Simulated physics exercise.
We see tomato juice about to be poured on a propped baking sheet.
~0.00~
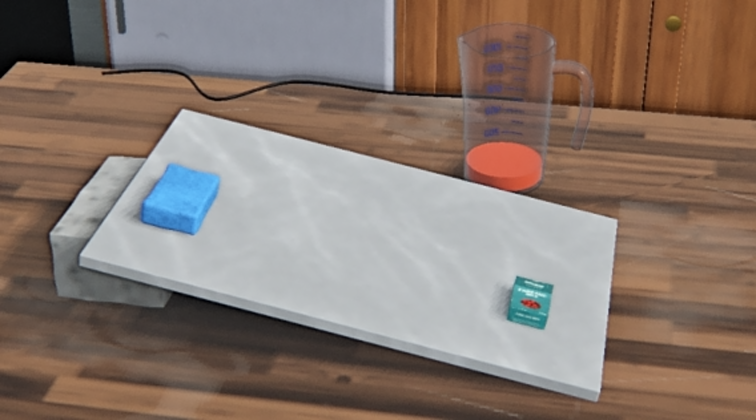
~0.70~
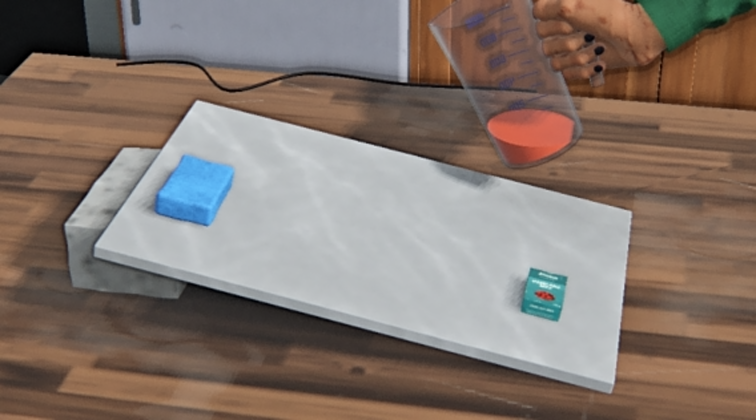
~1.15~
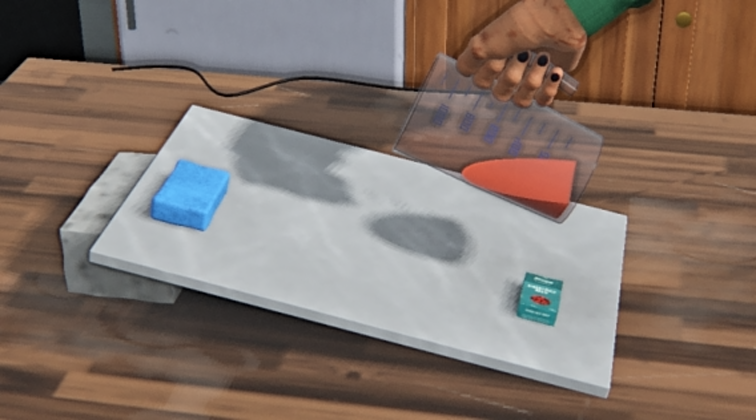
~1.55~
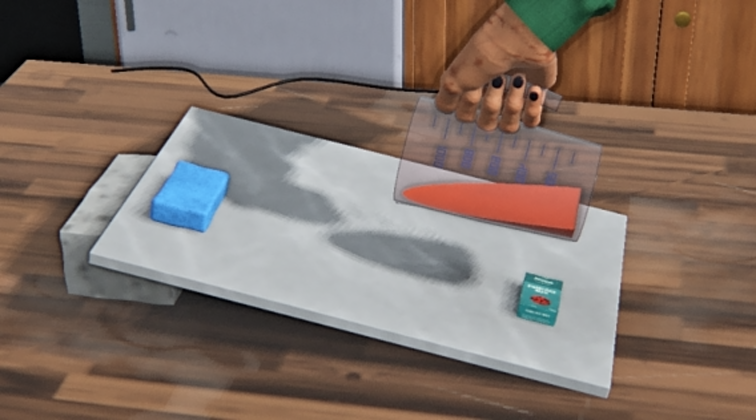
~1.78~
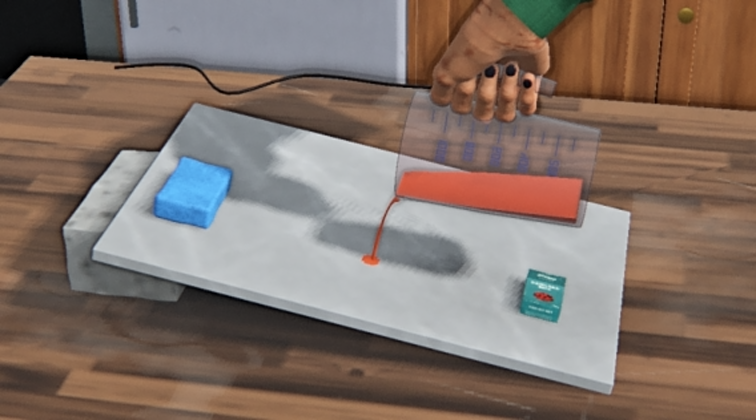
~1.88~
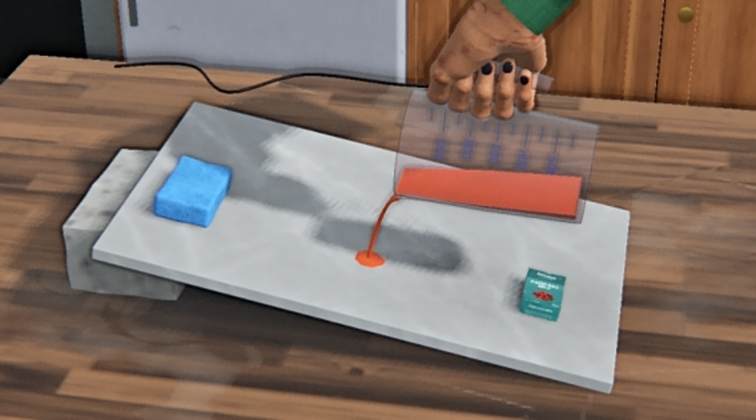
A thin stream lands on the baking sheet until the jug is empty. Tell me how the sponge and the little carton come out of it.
On the left the sponge stays dry, on the right the little carton gets wet.
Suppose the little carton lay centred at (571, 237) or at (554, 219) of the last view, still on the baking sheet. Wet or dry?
One: It stays dry. Two: It escapes.
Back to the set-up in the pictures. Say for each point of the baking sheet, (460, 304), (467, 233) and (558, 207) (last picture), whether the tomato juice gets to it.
First wet, second not reached, third not reached.
By 2.6 s, it runs down to the right; the sponge is clear of it; the little carton is clear of it.
By 3.7 s, it runs down to the right and off the end; the sponge is clear of it; the little carton is in it.
By 7.1 s, it runs down to the right and off the end; the sponge is clear of it; the little carton is in it.
